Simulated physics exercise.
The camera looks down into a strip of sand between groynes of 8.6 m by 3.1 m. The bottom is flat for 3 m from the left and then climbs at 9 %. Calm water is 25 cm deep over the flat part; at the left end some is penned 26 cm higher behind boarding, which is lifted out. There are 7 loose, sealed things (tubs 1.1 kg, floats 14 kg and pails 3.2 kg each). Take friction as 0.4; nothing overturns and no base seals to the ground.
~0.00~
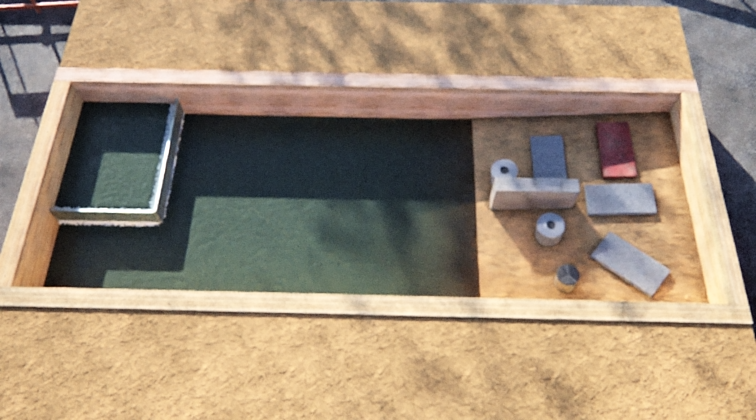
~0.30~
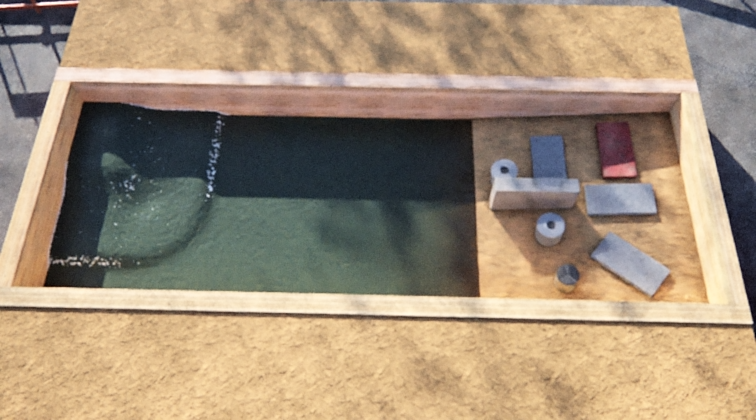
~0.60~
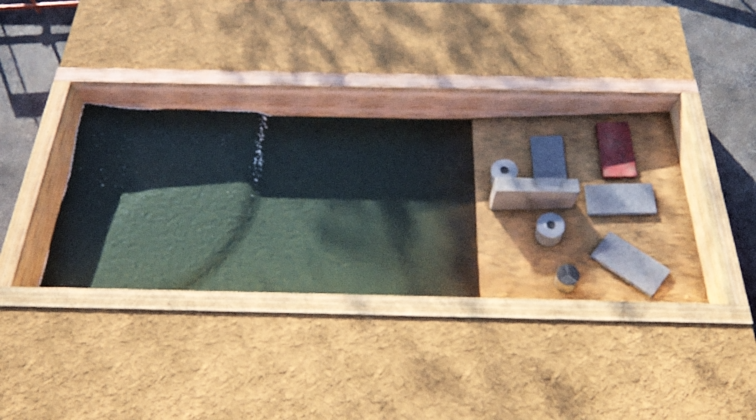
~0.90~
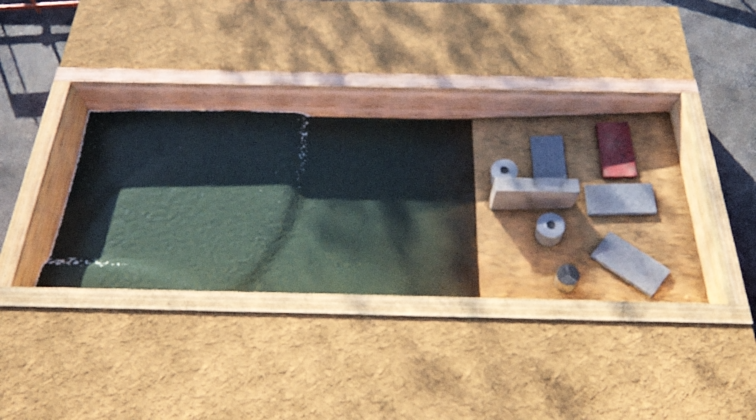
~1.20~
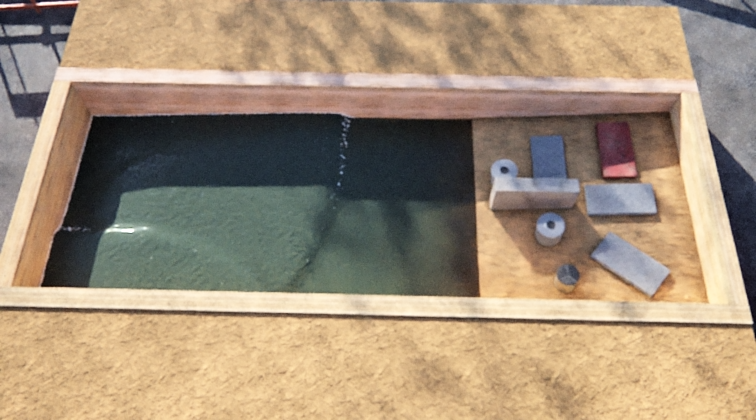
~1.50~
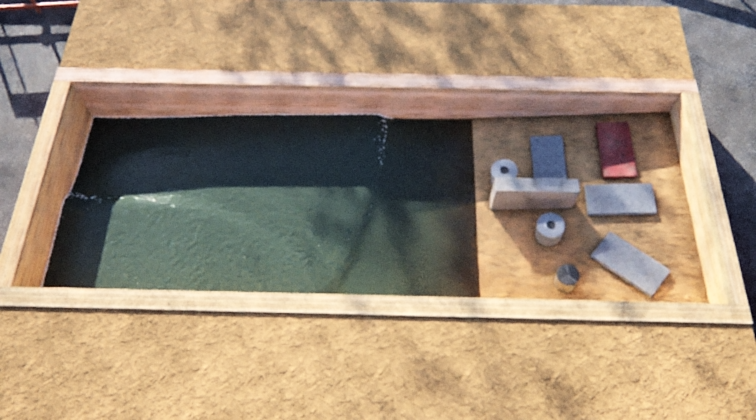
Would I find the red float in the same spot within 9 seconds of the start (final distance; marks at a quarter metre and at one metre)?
Red float holds its place.
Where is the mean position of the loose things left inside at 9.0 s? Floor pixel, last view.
At about (518, 213).
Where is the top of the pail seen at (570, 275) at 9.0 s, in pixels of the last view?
At about (614, 291).
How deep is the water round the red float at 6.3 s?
Roughly 0 cm.
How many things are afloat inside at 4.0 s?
2 of them.
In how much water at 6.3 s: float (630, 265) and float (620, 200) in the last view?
About 2 and 1 cm.
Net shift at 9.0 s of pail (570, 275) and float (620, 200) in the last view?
In turn: 60 cm, 0 cm.
After 2.1 s the red float is near (617, 149), 0.0 m from its start, aground; 0 afloat.
After 4.0 s the red float is near (617, 149), 0.0 m from its start, aground; 2 afloat.
After 6.3 s the red float is near (617, 149), 0.0 m from its start, aground; 2 afloat.
After 9.0 s the red float is near (617, 149), 0.0 m from its start, aground; 3 afloat.
